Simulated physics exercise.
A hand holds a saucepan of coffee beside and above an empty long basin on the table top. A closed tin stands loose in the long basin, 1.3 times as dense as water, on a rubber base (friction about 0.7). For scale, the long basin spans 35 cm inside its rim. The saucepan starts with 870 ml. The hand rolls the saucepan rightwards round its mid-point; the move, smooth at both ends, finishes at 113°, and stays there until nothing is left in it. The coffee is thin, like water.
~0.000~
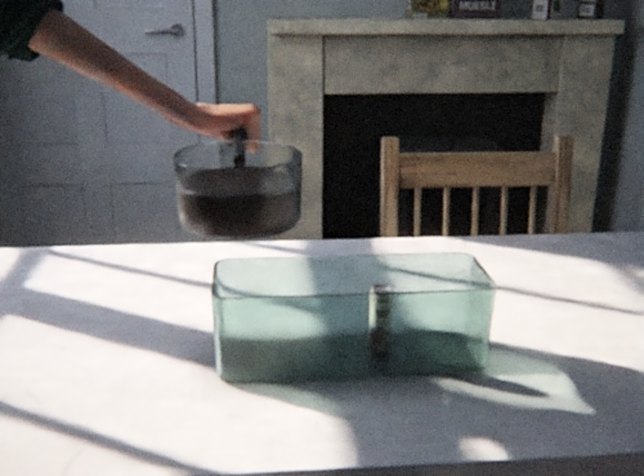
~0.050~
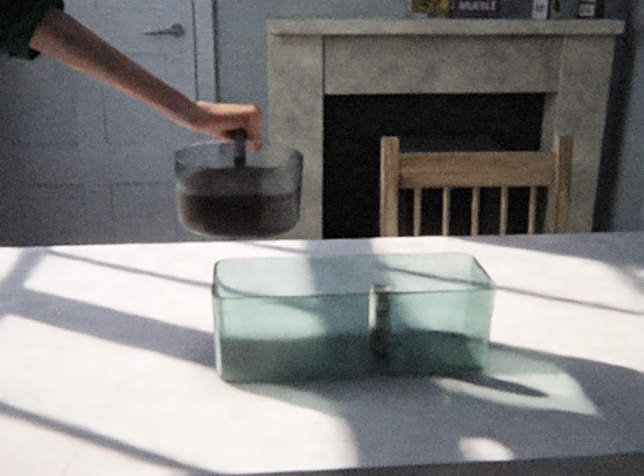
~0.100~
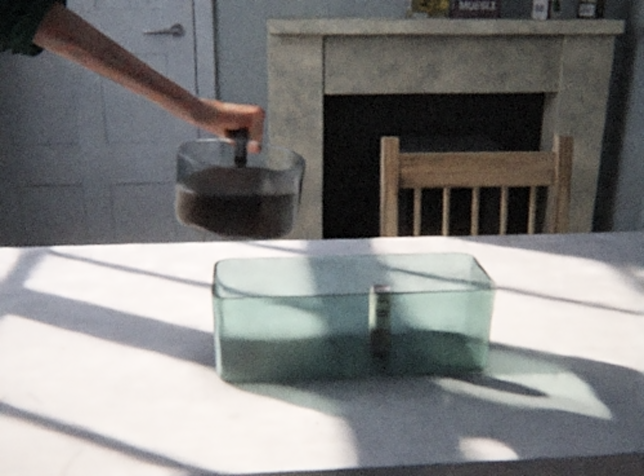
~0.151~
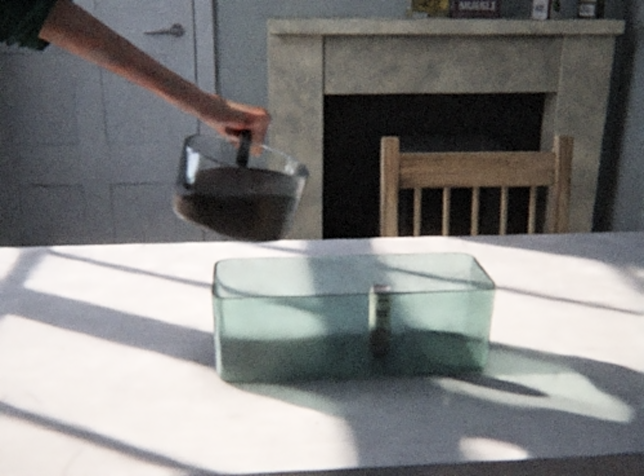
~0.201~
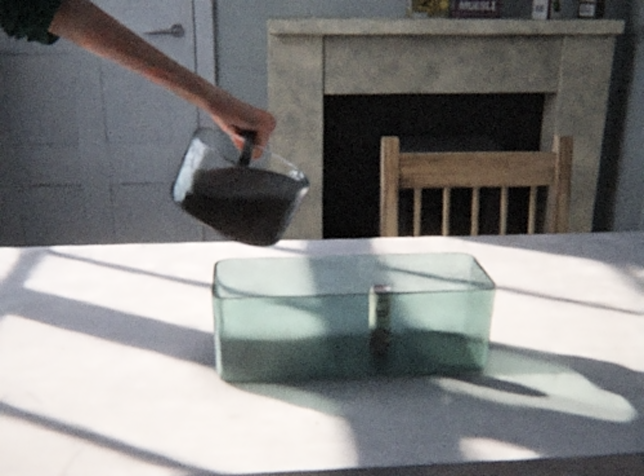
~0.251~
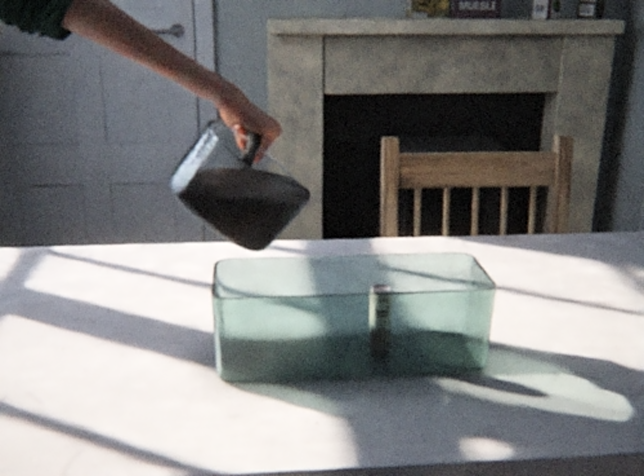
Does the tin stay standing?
The tin keeps standing.
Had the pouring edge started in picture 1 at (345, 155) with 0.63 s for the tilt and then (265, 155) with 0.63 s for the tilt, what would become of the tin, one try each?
First it goes over; then it remains upright.
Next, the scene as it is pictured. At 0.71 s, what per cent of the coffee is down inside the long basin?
Some 90 per cent.
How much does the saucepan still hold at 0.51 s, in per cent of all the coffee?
Near 26 in a hundred.
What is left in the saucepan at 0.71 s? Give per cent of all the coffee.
Some 5 per cent.
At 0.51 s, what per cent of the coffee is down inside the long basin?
About 40 per cent.
After 0.51 s the tilt is 104° and 27 per cent is still to pour; the tin stands where it began.
After 0.71 s the tilt is 113° and 5 per cent is still to pour; the tin stands where it began.
After 0.91 s the tilt is 113° and 0 per cent is still to pour; the tin stands where it began.
After 1.13 s the tilt is 113° and 0 per cent is still to pour; the tin stands where it began.
In the end the tin stands where it began.
